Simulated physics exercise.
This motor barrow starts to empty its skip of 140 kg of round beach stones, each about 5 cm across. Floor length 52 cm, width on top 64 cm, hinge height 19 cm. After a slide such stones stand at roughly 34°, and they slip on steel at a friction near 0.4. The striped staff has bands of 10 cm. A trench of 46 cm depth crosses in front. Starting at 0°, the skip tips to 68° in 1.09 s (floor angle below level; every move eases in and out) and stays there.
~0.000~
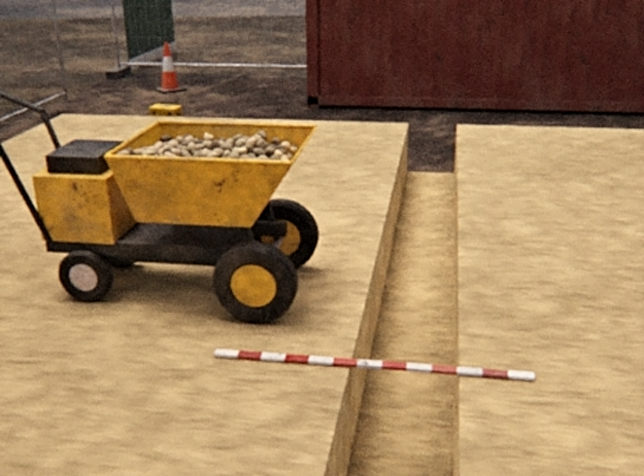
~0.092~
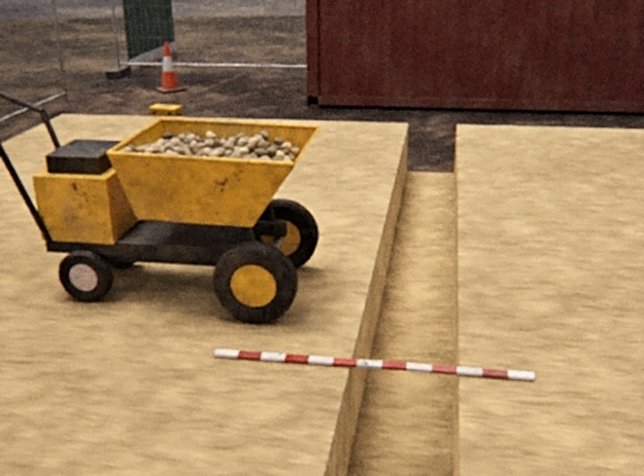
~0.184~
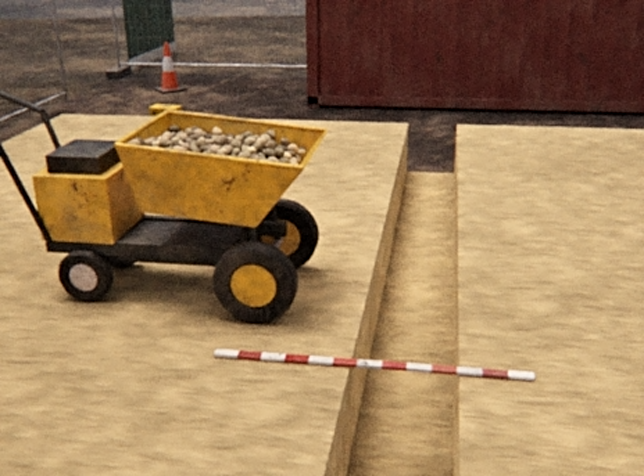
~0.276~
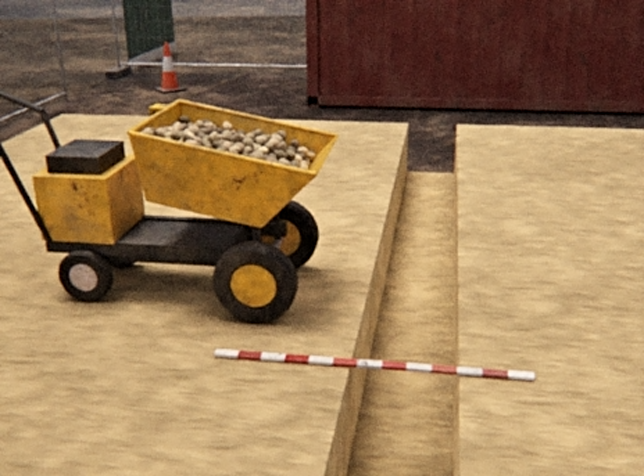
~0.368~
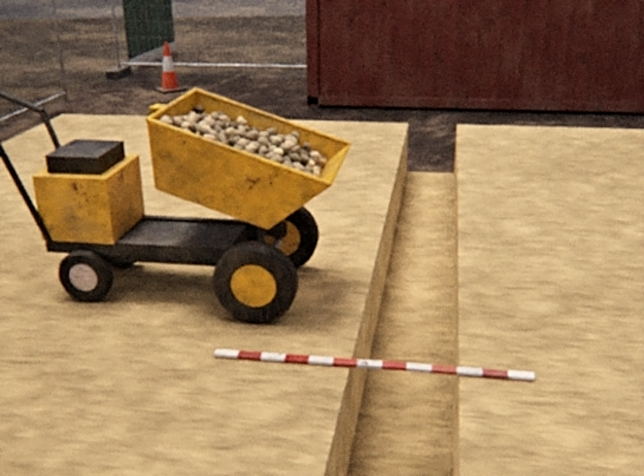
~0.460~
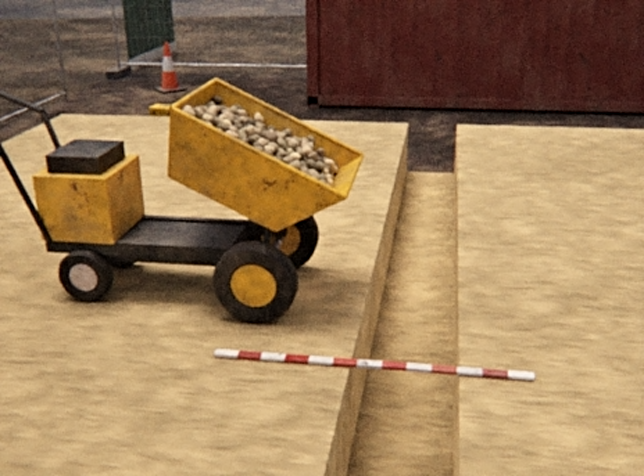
At the start, a yellow motor barrow loaded with round stones stands left of a trench, its skip level above the black chassis. The skip begins to tilt, its back end rising and its front lip swinging out to the right, and it grows steadily steeper with the stones still inside.
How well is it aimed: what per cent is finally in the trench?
Some 82 per cent of it.
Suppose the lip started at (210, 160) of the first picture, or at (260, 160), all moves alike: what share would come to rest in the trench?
About 75 and 100 per cent.
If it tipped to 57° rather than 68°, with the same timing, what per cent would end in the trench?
Then about 50 per cent.
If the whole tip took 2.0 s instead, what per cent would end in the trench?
In that case some 90 per cent.
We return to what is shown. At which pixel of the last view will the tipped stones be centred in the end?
Near (427, 368).
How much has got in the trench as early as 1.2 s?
Some 30 per cent.
After 0.8 s the floor is at 58°; 100 % in the skip; the foremost stones are at (389, 229).
After 1.2 s the floor is at 68°; 63 % in the skip, 31 % in the trench, 6 % past the trench; the foremost stones are at (485, 292).
After 1.5 s the floor is at 68°; 33 % in the skip, 50 % in the trench, 17 % past the trench; the foremost stones are at (616, 314).
After 3.5 s the floor is at 68°; 0 % in the skip, 82 % in the trench, 18 % past the trench; the foremost stones are past the picture's edge.
